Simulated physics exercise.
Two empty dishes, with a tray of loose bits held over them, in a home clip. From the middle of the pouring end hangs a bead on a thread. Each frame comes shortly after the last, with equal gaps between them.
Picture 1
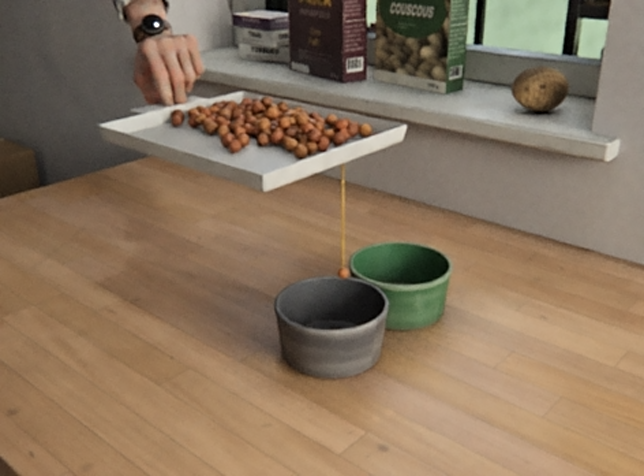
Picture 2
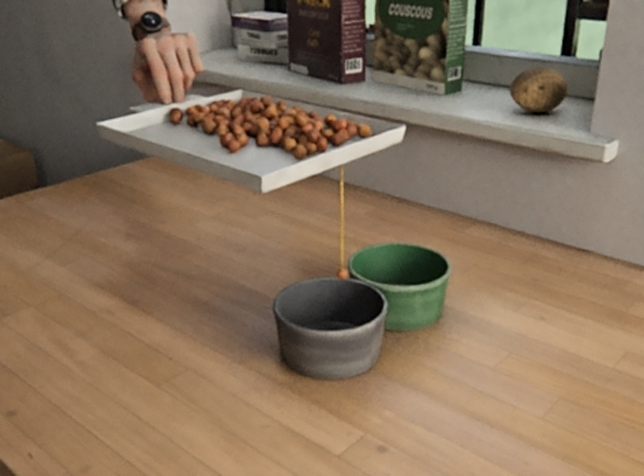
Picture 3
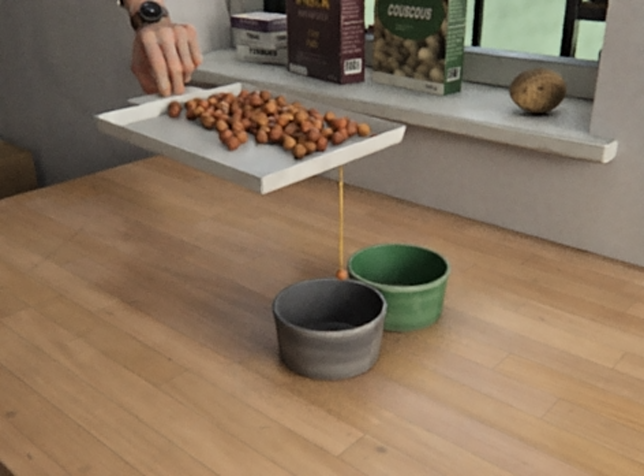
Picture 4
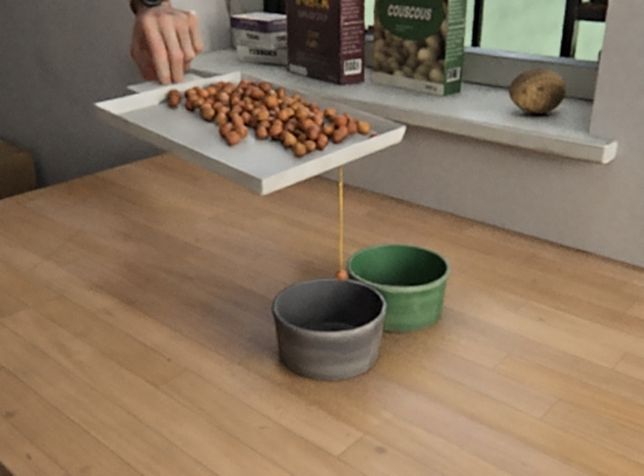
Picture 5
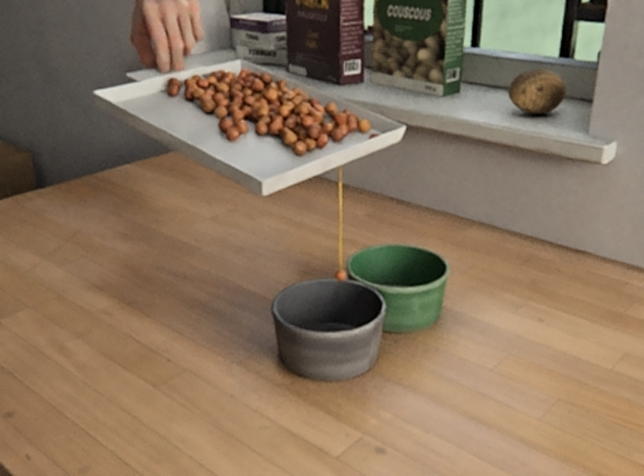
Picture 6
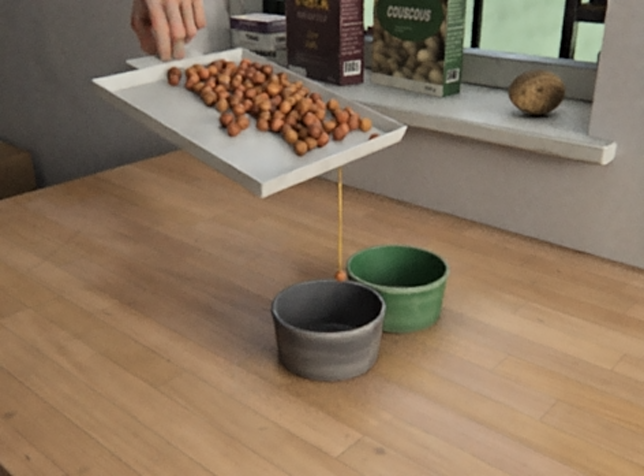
Over a wooden table, a hand slowly tilts up a white tray of hazelnuts.
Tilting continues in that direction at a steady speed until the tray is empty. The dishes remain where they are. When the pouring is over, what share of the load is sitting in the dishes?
The dishes hold less than half of it.
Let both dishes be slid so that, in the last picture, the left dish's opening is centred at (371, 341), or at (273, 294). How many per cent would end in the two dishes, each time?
Close to 80 in a hundred, then close to 0 in a hundred.
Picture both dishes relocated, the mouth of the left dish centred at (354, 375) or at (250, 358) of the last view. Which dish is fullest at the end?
The first try favours the rightmost one, and the second try favours the rightmost one.
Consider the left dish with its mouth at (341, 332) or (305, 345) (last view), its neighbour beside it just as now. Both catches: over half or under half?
The first try: The larger part. The second: Most of it.
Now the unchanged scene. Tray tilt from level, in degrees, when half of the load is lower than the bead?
About 110 degrees.
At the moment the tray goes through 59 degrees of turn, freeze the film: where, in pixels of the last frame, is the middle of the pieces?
Mark it at roughly (329, 117) in the final frame.
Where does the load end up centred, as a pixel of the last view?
Close to (385, 364).
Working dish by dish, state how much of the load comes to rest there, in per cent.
Left dish near 20 in a hundred; right dish near 10.
Shortly afterwards, tray tipped steeply; all but a few on the tray; only a few in the left dish; only a few outside both; only a few in the air.
Next, tray tipped right over; the bulk on the tray; only a few in the left dish; a little outside both; a little in the air.
Some moments later, tray tipped past a quarter turn; near a quarter in the left dish; a little in the right dish; near two thirds outside both.
In the end, tray tipped past a quarter turn; near a quarter in the left dish; a little in the right dish; near two thirds outside both.
